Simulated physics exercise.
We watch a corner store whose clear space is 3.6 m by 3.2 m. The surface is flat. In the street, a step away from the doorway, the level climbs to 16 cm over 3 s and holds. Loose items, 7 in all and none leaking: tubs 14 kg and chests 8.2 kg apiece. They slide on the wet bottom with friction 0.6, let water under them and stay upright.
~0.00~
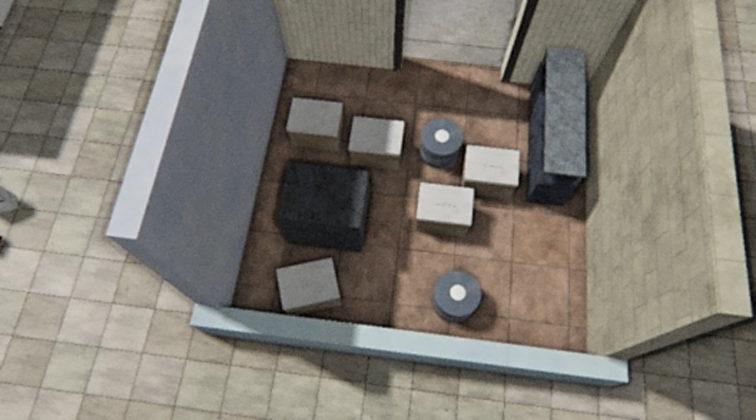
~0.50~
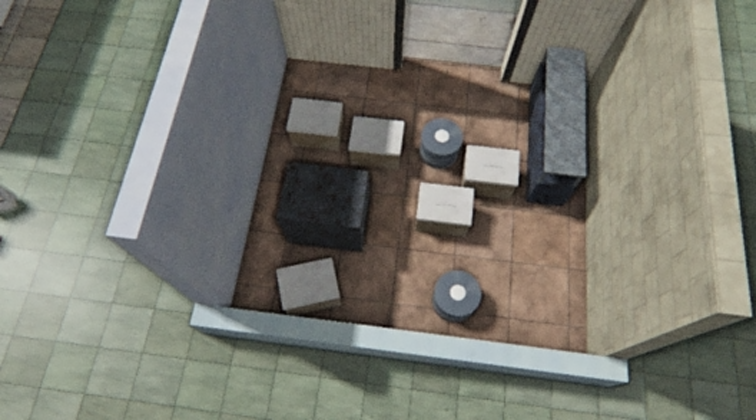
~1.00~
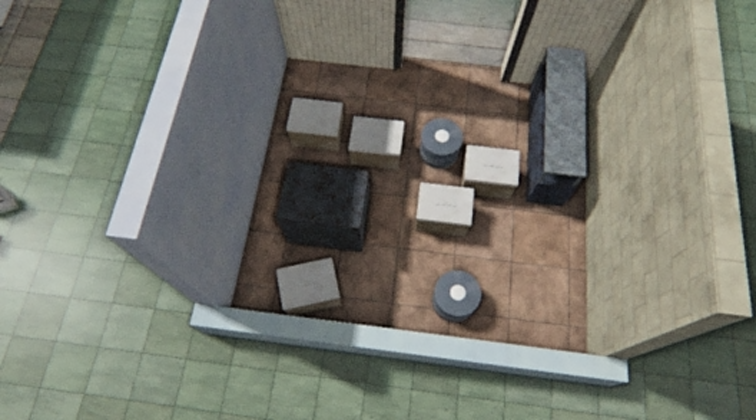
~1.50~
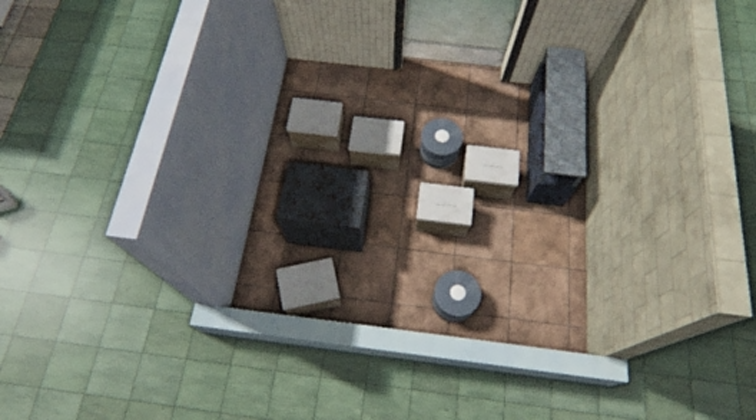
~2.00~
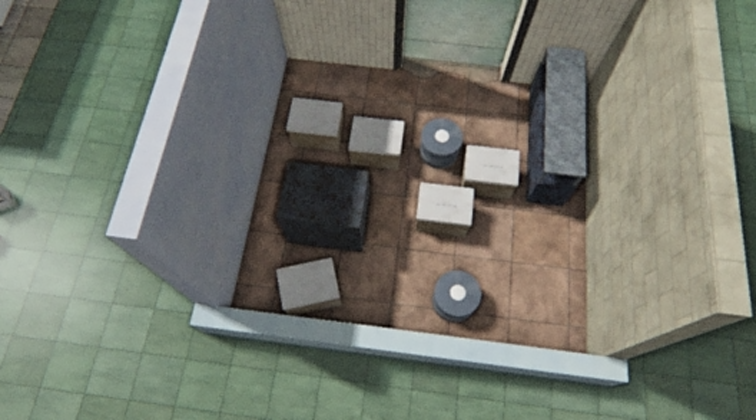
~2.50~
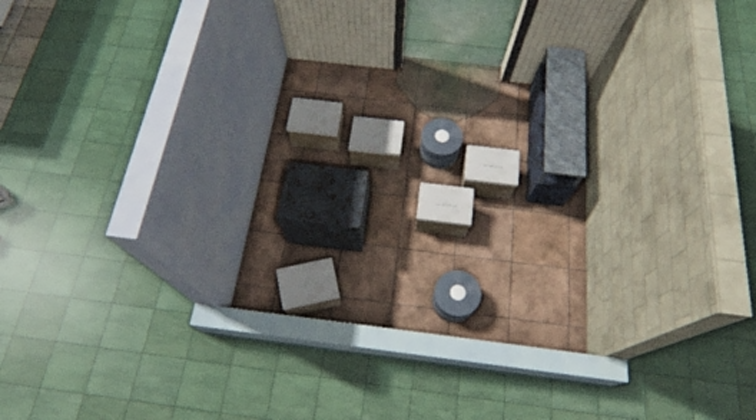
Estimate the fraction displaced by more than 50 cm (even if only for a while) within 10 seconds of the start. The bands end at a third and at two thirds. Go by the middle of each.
It is two thirds or above.
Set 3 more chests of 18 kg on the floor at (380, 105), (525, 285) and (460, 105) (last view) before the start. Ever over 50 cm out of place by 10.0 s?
In turn: Under, under, more.
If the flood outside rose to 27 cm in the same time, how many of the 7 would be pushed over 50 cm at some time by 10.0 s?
Then 7.
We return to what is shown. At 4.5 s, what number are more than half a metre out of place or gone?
0 of them.
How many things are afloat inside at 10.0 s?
I count 5.
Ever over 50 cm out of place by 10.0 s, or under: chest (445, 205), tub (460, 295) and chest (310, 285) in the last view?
In that order: More, short of it, under.
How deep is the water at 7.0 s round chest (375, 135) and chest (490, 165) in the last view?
About 6 and 9 cm.
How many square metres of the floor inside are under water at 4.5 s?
Some 5.0 m2.
After 3.5 s 0 of 7 are over 50 cm from their spots; 0 afloat.
After 4.5 s 0 of 7 are over 50 cm from their spots; 0 afloat.
After 7.0 s 3 of 7 are over 50 cm from their spots; 4 afloat.
After 10.0 s 5 of 7 are over 50 cm from their spots, and 5 have been at some point; 5 afloat.
